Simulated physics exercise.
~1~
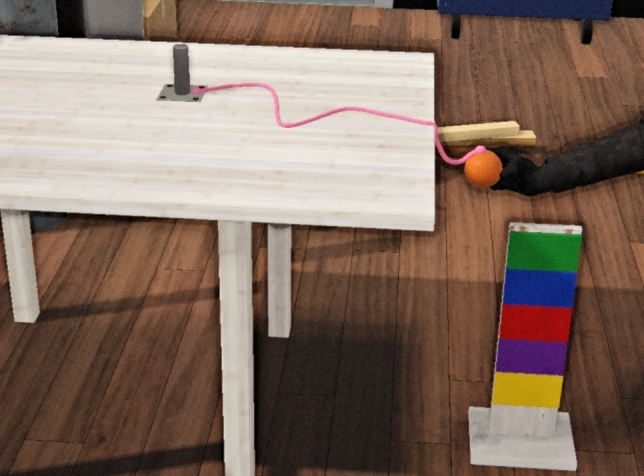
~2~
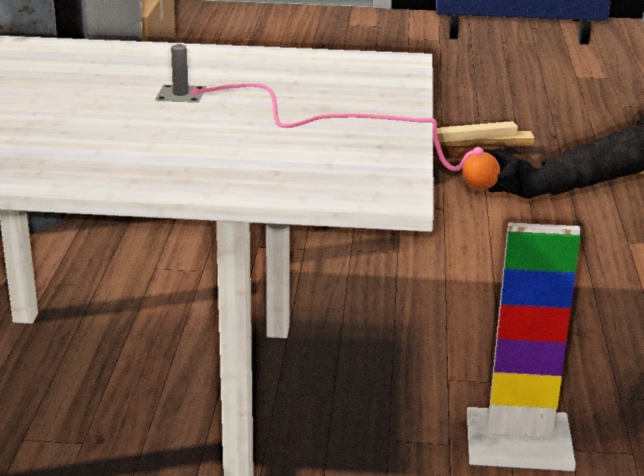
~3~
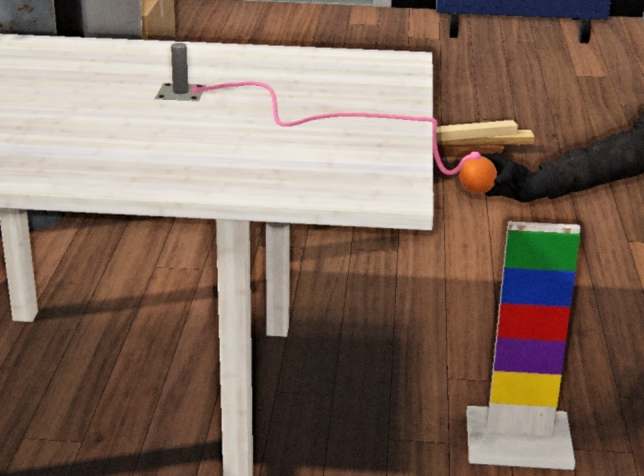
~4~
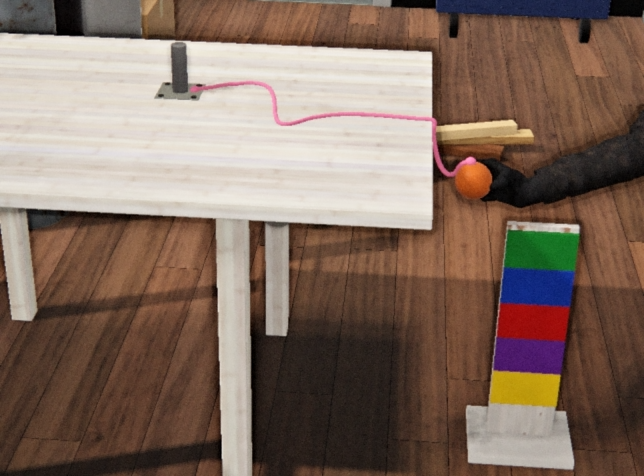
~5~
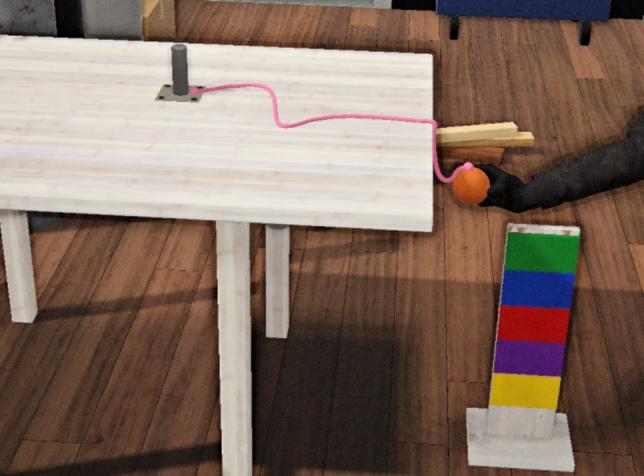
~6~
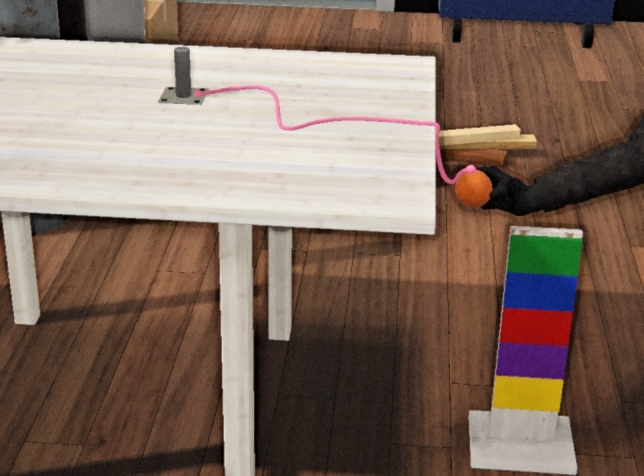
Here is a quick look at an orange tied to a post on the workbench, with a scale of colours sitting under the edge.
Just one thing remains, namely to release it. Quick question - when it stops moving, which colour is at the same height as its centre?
I would say red.
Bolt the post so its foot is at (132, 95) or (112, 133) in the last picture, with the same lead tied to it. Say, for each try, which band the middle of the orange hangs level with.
The first case gives blue, the second gives blue.
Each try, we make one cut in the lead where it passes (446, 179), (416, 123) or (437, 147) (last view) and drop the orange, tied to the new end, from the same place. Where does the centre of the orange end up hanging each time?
The pixels come out at around (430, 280), (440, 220) and (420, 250), one per try.
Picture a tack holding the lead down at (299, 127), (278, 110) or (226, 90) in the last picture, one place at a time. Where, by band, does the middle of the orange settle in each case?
Going through them one at a time, the answers are green; blue; red.
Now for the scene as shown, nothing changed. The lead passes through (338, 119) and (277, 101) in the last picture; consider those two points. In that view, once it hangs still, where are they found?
They finish at (432, 126) and (301, 109) respectively.
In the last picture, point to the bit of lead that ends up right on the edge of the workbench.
Look near (345, 119).
A little later, orange near (448, 308); level with red.
Next, orange near (412, 293); level with red.
Later still, orange near (425, 312); level with red.
When it is over, orange near (428, 310); level with red. Its centre hangs level with the red band.
